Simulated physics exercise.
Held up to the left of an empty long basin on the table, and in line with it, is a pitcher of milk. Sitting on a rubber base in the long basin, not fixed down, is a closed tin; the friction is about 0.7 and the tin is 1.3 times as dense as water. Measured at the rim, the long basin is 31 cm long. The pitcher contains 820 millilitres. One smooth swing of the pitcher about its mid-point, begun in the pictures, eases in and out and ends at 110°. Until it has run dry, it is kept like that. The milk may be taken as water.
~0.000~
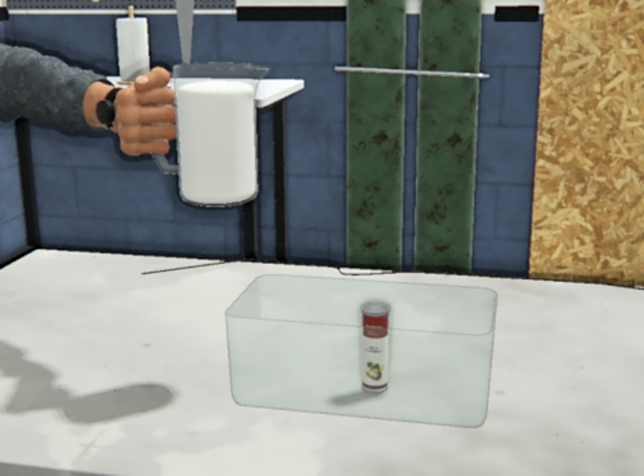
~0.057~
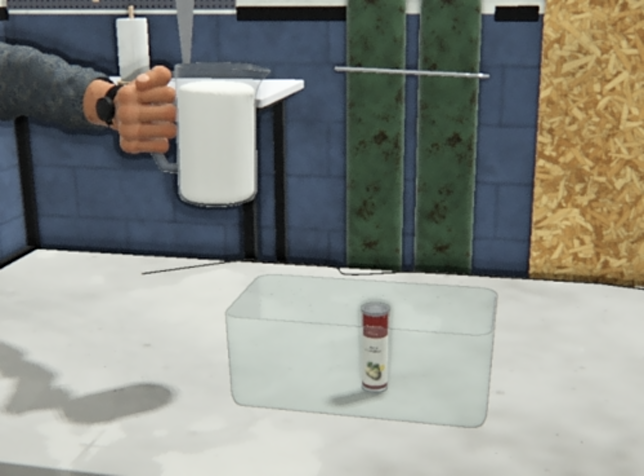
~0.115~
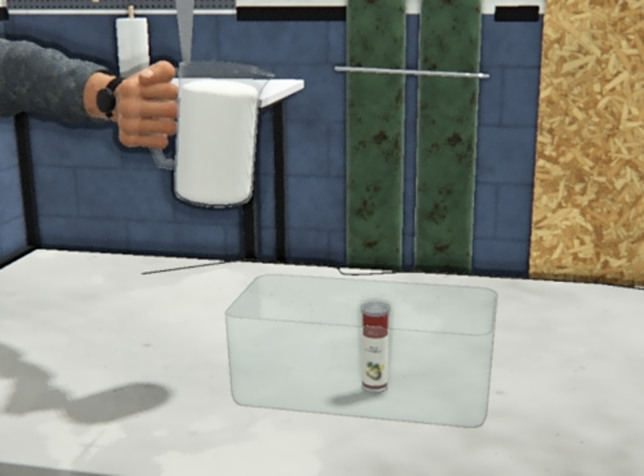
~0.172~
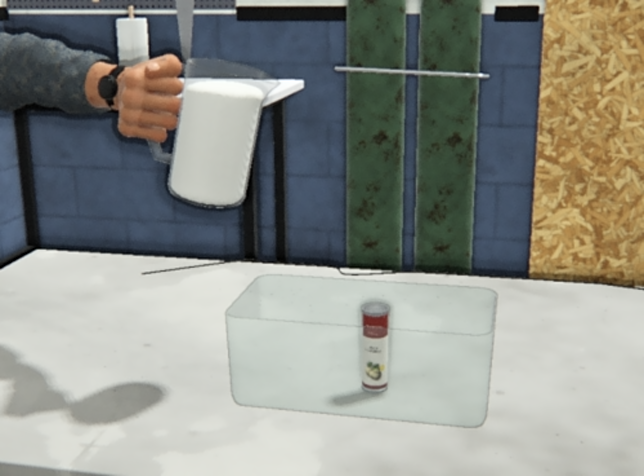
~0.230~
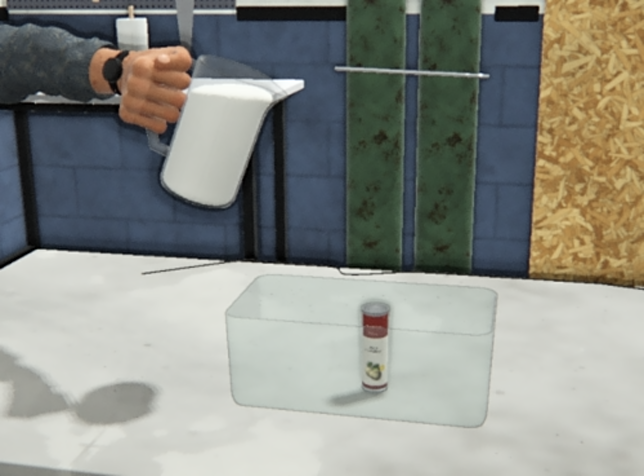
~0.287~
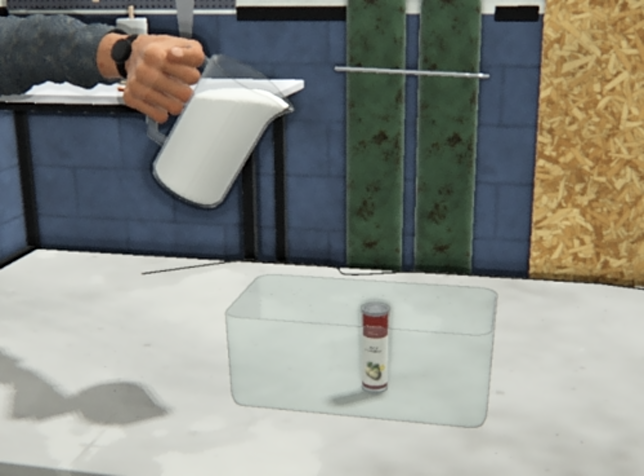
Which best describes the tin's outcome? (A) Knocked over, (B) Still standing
Answer: A.
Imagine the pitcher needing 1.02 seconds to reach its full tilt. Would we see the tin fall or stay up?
Then the tin tumbles.
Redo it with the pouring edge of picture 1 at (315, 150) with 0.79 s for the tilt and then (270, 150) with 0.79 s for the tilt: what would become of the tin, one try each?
Try 1: Tipped over; try 2: Still standing.
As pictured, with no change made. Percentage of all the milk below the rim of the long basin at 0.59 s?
About 6 per cent.
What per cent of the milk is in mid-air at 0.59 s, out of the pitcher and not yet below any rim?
Near 22 per cent of it all.
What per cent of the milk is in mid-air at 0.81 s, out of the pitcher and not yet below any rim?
I'd say some 28 per cent is in the air.
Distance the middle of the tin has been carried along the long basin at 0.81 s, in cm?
Measured centre to centre, about 2 cm.
By 0.59 s the tilt is 93° and 73 per cent is still to pour; the tin stands where it began.
By 0.81 s the tilt is 110° and 25 per cent is still to pour; the tin leans 7°.
By 1.04 s the tilt is 110° and 3 per cent is still to pour; the tin lies on its side.
By 1.29 s the tilt is 110° and 0 per cent is still to pour; the tin lies on its side.
At rest the tin lies on its side.
